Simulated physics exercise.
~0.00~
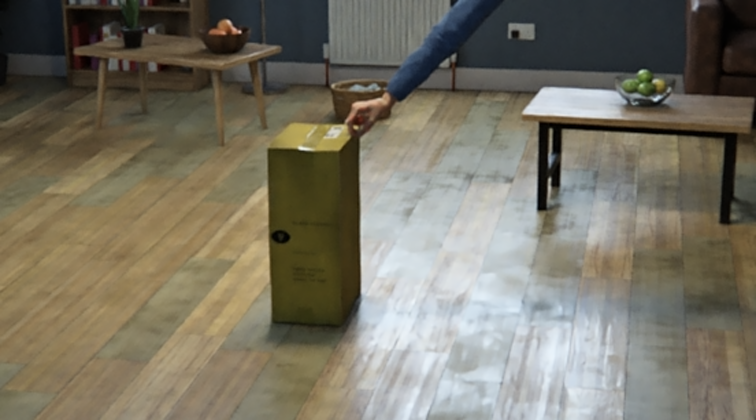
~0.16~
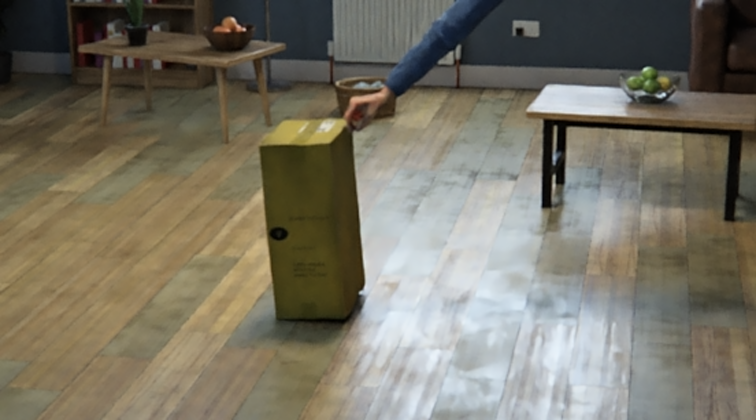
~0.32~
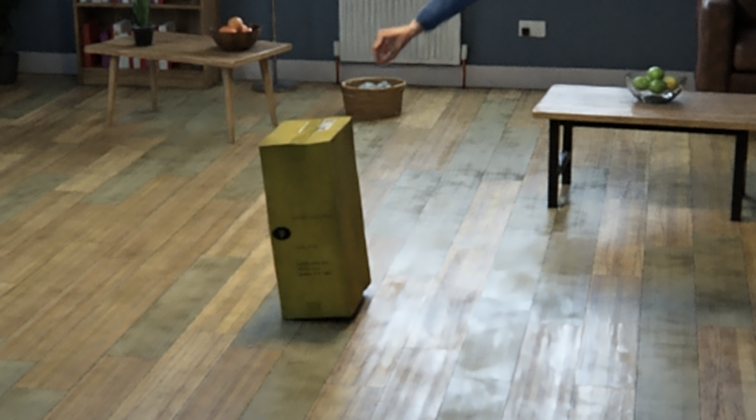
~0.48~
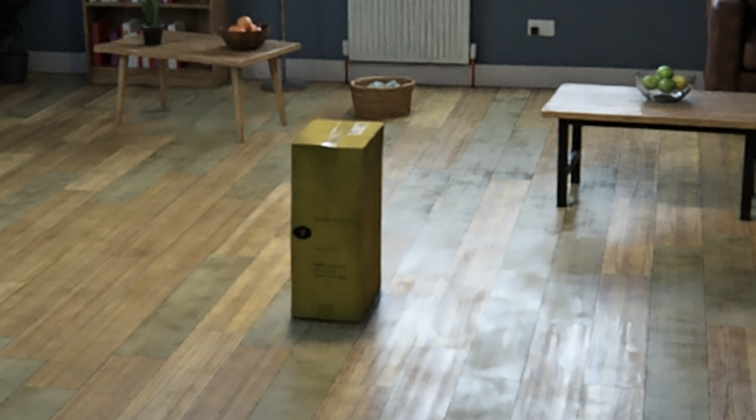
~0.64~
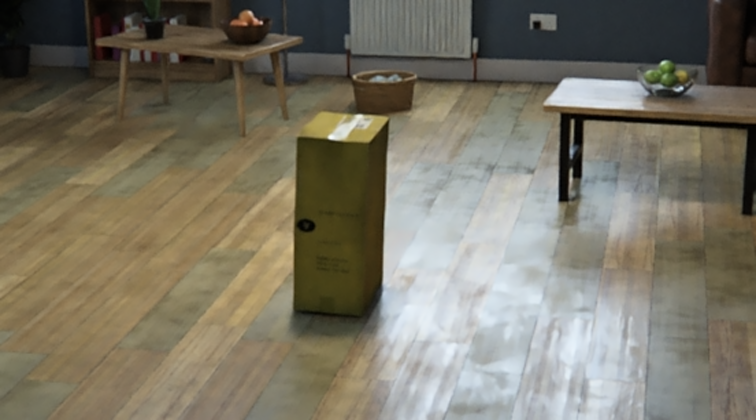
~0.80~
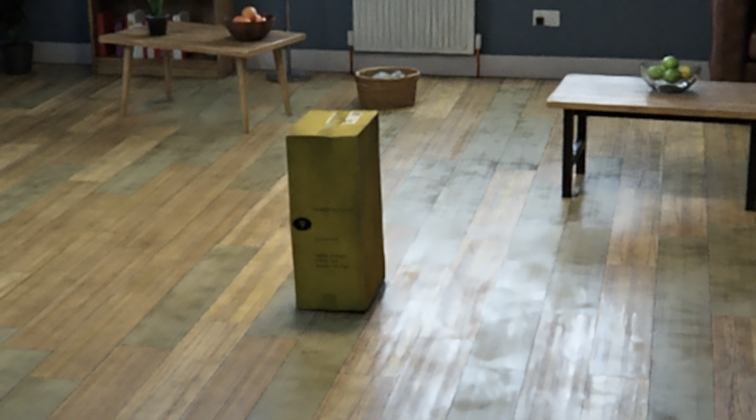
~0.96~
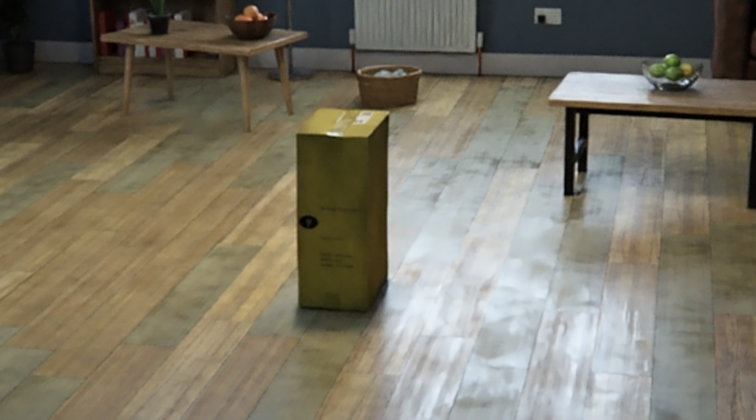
In this clip, a hand pushes a tall yellow parcel near its top on a wooden floor, tipping it slightly to the left, then lets go and draws back. The parcel rocks back and forth a little and ends up standing upright.
